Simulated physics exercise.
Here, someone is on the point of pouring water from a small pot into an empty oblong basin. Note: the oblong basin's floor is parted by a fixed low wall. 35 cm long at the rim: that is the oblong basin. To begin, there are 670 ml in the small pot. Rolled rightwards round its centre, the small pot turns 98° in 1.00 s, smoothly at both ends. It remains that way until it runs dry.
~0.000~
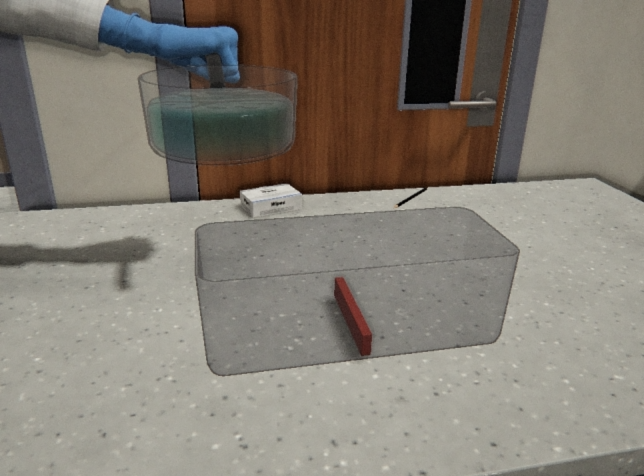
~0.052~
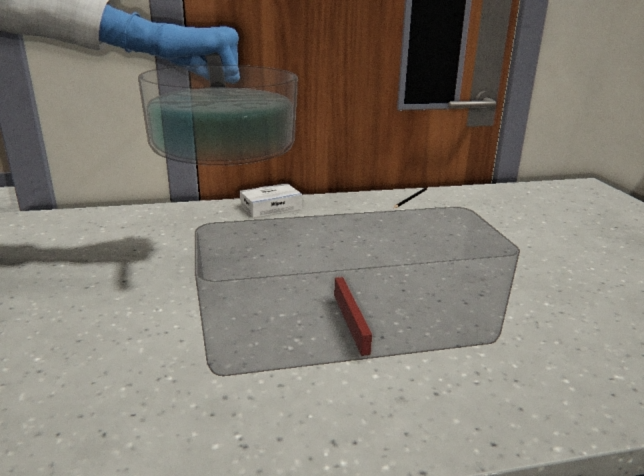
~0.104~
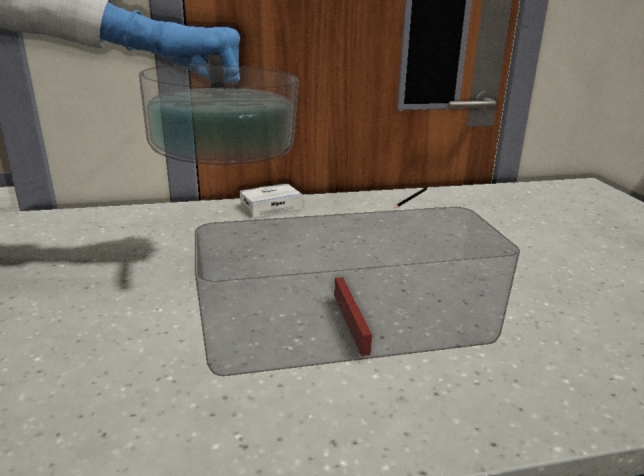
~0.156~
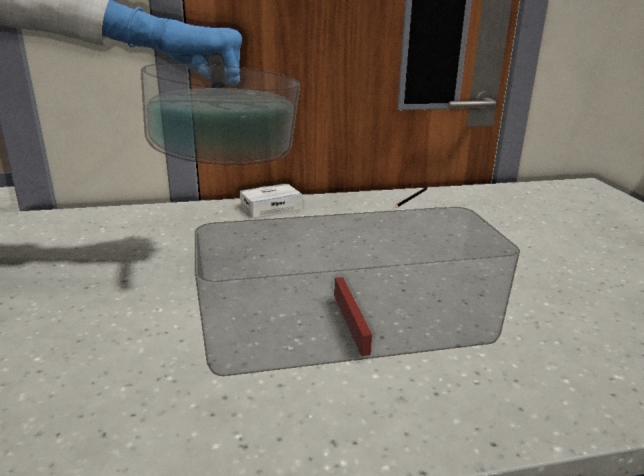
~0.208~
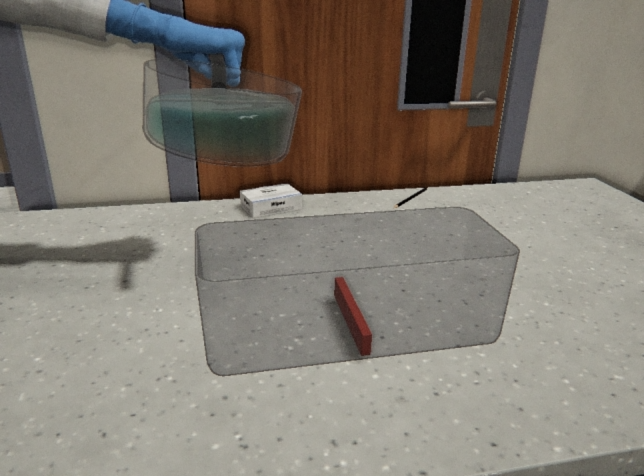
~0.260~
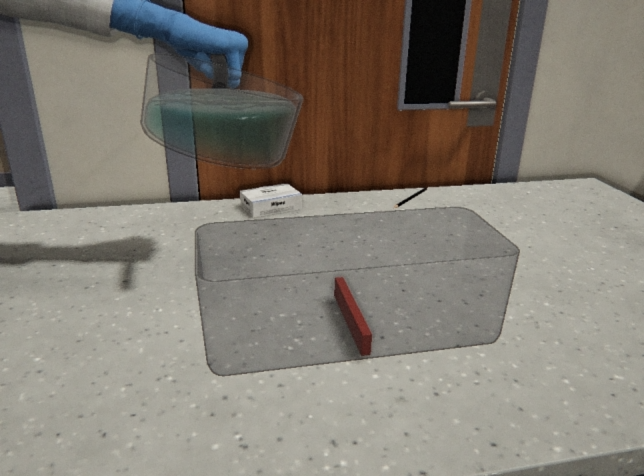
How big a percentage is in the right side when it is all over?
Roughly 43 per cent is in the right side.
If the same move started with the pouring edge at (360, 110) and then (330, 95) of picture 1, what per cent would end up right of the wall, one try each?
Respectively about 85 and 65 percent.
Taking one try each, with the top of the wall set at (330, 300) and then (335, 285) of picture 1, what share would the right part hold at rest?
Try 1: 65 %; try 2: 60 %.
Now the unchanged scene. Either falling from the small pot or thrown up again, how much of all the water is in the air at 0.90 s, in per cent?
12 per cent or so.
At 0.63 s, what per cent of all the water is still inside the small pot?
I'd estimate some 54 % remains.
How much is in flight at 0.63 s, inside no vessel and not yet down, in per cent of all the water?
Close to 36 in a hundred.
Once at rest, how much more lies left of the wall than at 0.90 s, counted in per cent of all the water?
About 20 per cent.
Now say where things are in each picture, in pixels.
In the first frame, tilt 0°; pouring edge (294, 77); surface from (146, 102) to (291, 99); the oblong basin's rim runs from (197, 252) to (493, 230); the wall's top is at (352, 305).
In the second frame, tilt 1°; pouring edge (295, 78); surface from (147, 102) to (291, 99).
In the third frame, tilt 3°; pouring edge (296, 80); surface from (147, 101) to (291, 100).
In the fourth frame, tilt 6°; pouring edge (297, 84); surface from (148, 101) to (292, 100).
In the fifth frame, tilt 10°; pouring edge (299, 90); surface from (147, 101) to (292, 101).
In the sixth frame, tilt 15°; pouring edge (300, 98); surface from (147, 100) to (295, 101).
By 0.63 s the tilt is 69° and 54 per cent is still to pour, 6 is left of the wall and 3 right of it.
By 0.90 s the tilt is 96° and 12 per cent is still to pour, 35 is left of the wall and 41 right of it.
By 1.19 s the tilt is 98° and 2 per cent is still to pour, 53 is left of the wall and 42 right of it.
By 1.50 s the tilt is 98° and 0 per cent is still to pour, 56 is left of the wall and 43 right of it.
At rest 56 per cent lies left of the wall, 43 right of it and 1 outside.
